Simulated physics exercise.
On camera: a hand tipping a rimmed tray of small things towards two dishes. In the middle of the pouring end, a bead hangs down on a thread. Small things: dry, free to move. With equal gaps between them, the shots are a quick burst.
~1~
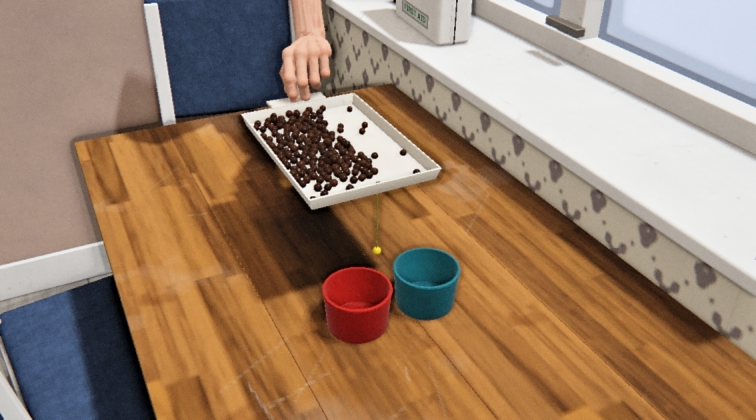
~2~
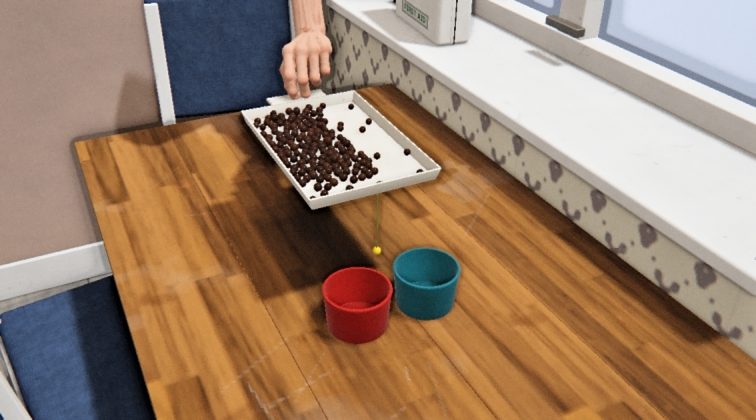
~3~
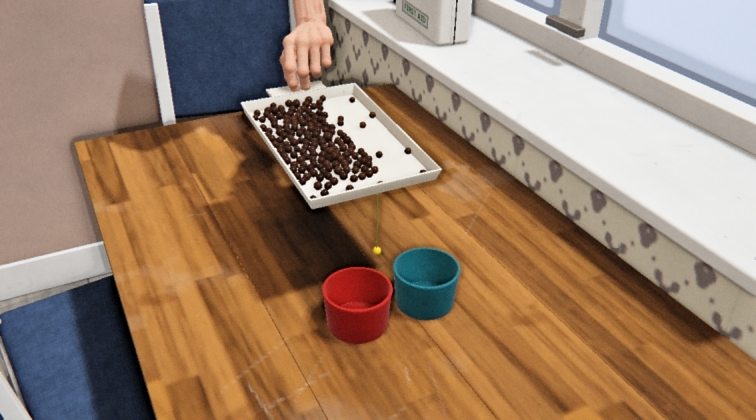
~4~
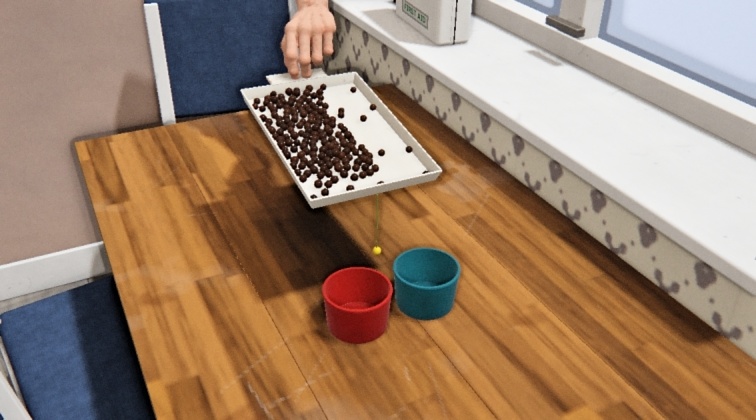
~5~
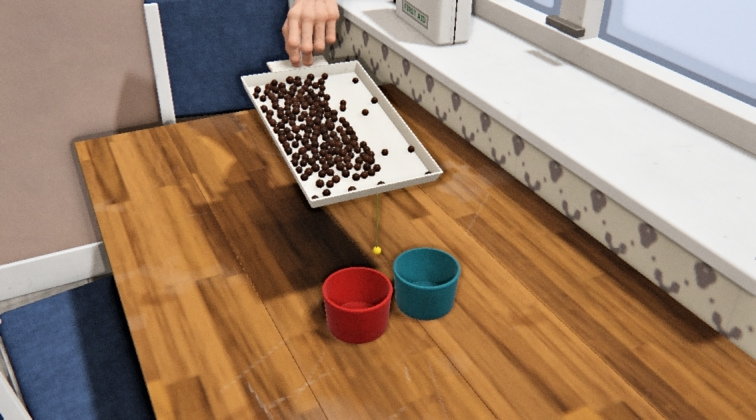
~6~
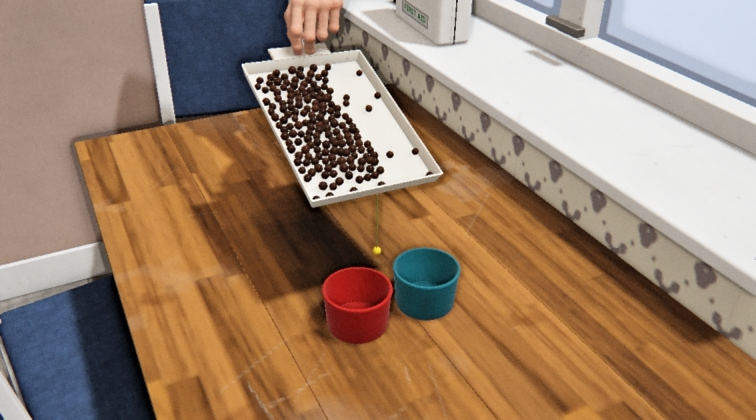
A hand at the far end of a white rimmed tray of small dark brown balls starts out holding it low above a wooden table, near a red dish and a teal one. The hand gradually raises that end, steepening the tray, and the balls begin shifting slightly towards the lower end.
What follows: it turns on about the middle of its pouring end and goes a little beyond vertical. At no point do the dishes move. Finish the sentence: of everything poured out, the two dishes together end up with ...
They end up with the majority of it.
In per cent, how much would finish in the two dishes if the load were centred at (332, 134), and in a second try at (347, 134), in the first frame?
About 80 % and 70 %.
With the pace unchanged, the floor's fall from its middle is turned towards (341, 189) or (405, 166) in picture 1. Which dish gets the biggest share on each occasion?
Note: Place 1, the dish at the left; place 2, the dish at the right.
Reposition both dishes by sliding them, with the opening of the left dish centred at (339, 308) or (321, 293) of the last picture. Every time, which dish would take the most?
So: The one further right first, and the one further right second.
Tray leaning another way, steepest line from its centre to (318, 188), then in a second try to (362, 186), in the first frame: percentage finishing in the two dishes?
30 and 70 per cent, in that order.
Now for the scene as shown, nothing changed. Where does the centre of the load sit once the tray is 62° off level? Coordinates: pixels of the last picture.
The middle of the load sits near (389, 184).
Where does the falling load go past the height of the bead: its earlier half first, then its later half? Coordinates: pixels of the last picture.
Roughly at (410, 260) first, and then at (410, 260).
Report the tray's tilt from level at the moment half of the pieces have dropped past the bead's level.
About 85 degrees.
Soon, tray tipped steeply; about two thirds on the tray; a small part in the left dish; a small part in the right dish; a stray few outside both; a small part in the air.
A while on, tray tipped past a quarter turn; a small part on the tray; about a quarter in the left dish; about a third in the right dish; about a quarter outside both; a small part in the air.
Towards the end, tray tipped past a quarter turn; about a quarter in the left dish; about half in the right dish; about a quarter outside both.
Finally, tray tipped past a quarter turn; about a quarter in the left dish; about half in the right dish; about a quarter outside both.
